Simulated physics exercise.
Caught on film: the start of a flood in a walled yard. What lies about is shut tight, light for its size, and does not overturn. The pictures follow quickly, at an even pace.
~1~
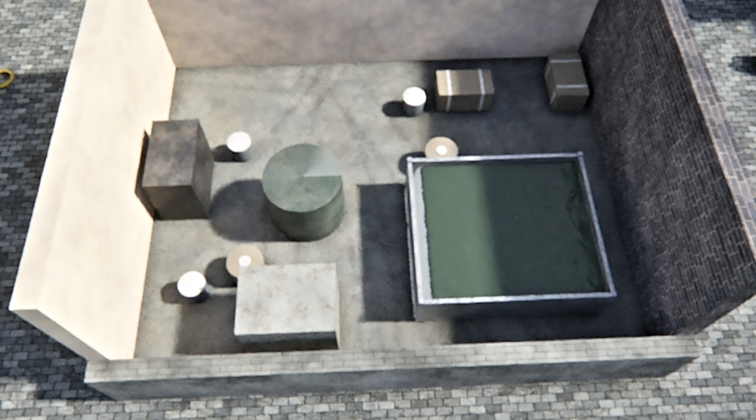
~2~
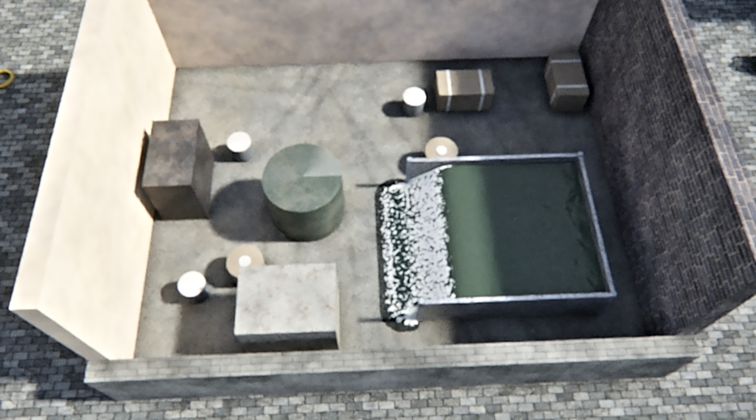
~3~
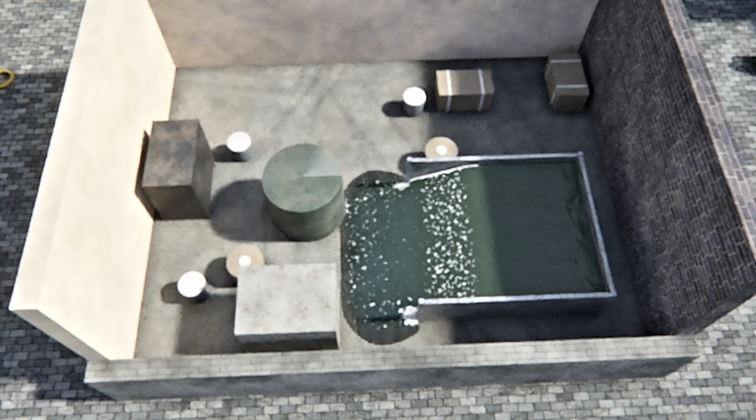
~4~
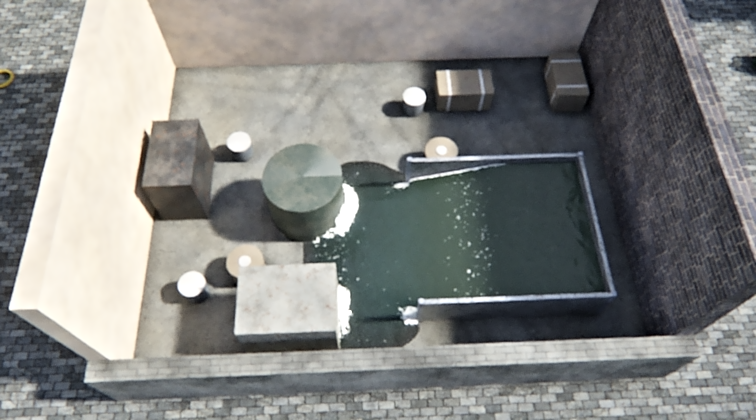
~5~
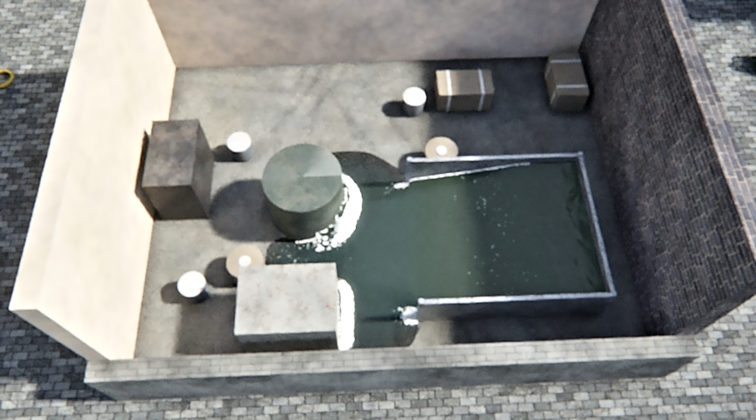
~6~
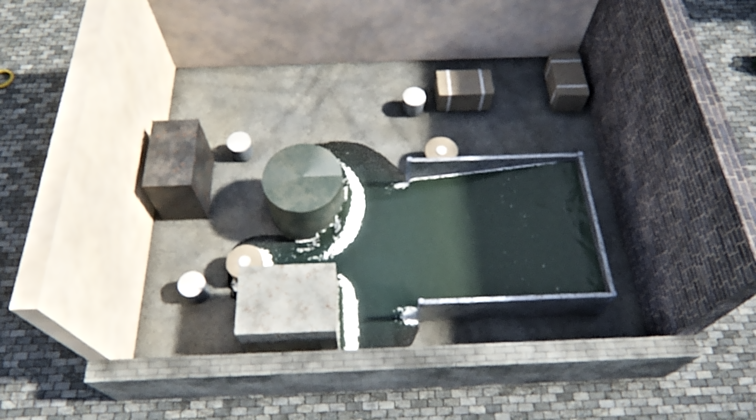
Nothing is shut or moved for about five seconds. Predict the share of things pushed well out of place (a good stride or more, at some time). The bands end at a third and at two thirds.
Share: Between one and two thirds.
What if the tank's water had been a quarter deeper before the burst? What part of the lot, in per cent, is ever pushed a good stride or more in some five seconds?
Close to 60 %.
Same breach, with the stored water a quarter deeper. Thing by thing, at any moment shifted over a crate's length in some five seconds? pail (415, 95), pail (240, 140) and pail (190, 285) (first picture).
As listed: That far or more, shifted that much, that far or more.
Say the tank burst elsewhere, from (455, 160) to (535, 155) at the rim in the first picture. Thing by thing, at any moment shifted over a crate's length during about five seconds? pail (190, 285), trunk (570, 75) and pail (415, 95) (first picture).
One after the other: Under that, yes, yes.
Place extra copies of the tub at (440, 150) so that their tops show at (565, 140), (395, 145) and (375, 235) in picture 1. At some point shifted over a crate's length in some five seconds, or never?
In turn: Under that, under that, yes.
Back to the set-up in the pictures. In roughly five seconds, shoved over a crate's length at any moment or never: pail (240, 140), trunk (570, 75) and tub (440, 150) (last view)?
As listed: Moved that far, short of that, short of that.
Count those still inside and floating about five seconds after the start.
4 of them.
A moment on, 1 of 7 are well off their spots; 0 afloat.
Next, 2 of 7 are well off their spots; 2 afloat.
Later, 2 of 7 are well off their spots; 4 afloat.
In the end, 4 of 7 are well off their spots, and 4 have been at some point; 4 afloat.
